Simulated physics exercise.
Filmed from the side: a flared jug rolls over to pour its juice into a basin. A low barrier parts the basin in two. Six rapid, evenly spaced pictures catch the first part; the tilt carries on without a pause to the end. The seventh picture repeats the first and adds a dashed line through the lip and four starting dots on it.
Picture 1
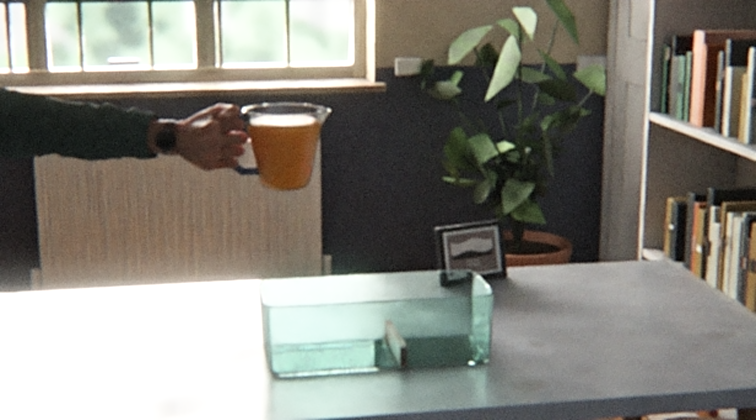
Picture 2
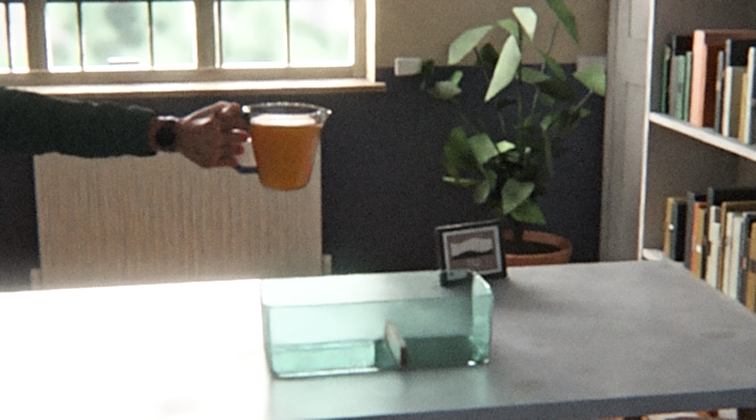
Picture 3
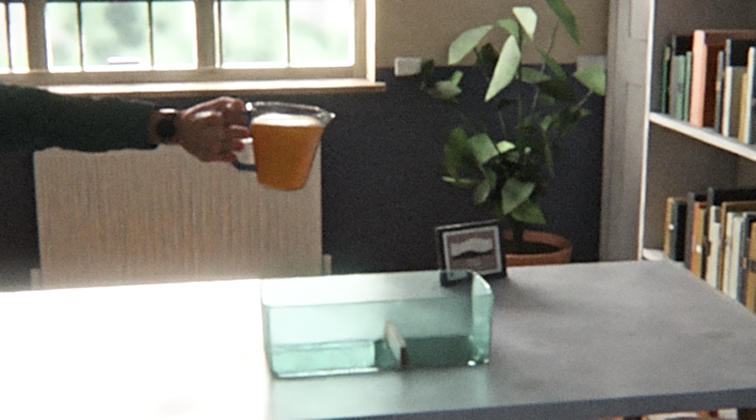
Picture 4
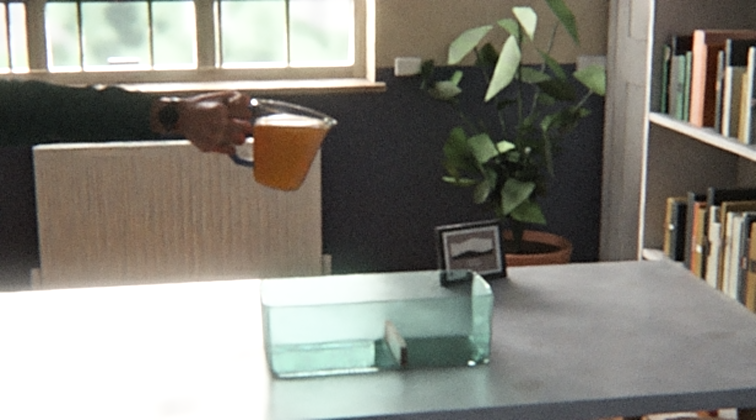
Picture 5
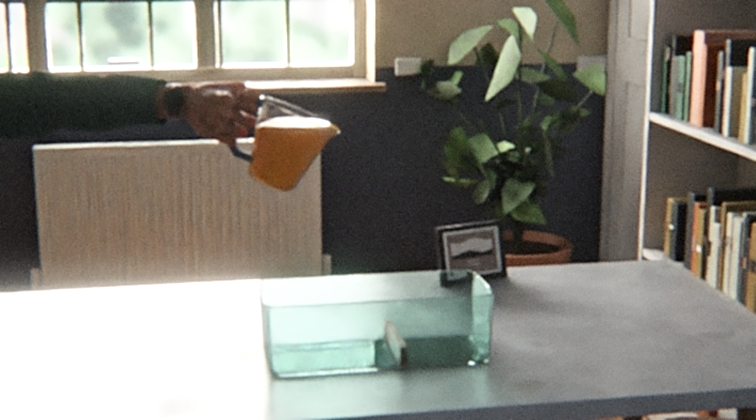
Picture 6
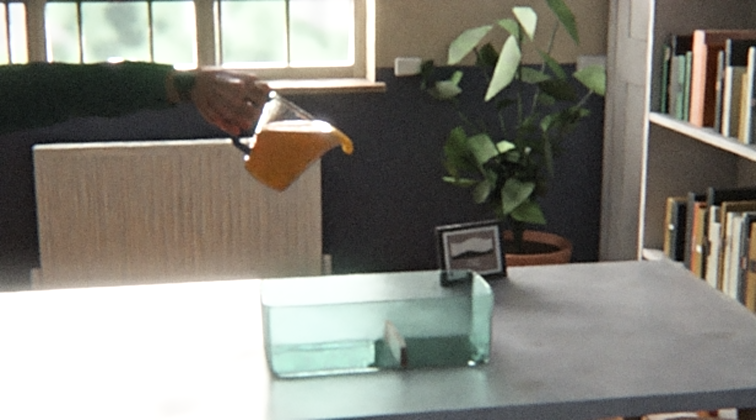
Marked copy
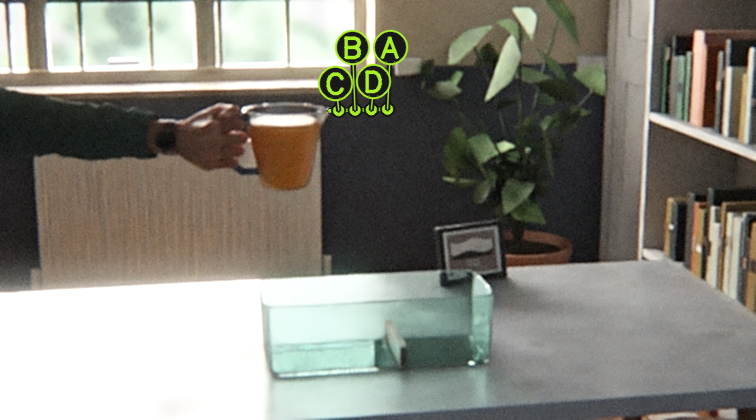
A hand tilts a jug of orange juice rightward until juice begins leaving its lip.
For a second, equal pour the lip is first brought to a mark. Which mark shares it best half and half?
Spot C does it best.
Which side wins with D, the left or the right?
The right one.
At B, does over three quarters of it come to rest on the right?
No, it does not.
On the marked copy, A at (387, 109); B at (355, 110); C at (338, 110); D at (371, 109).
If A is chosen, about 18 % ends left of the wall and 77 % right of it; 4 % is lost outside.
If B is chosen, about 31 % ends left of the wall and 67 % right of it.
If C is chosen, about 49 % ends left of the wall and 47 % right of it; 5 % is lost outside.
If D is chosen, about 20 % ends left of the wall and 77 % right of it; 3 % is lost outside.
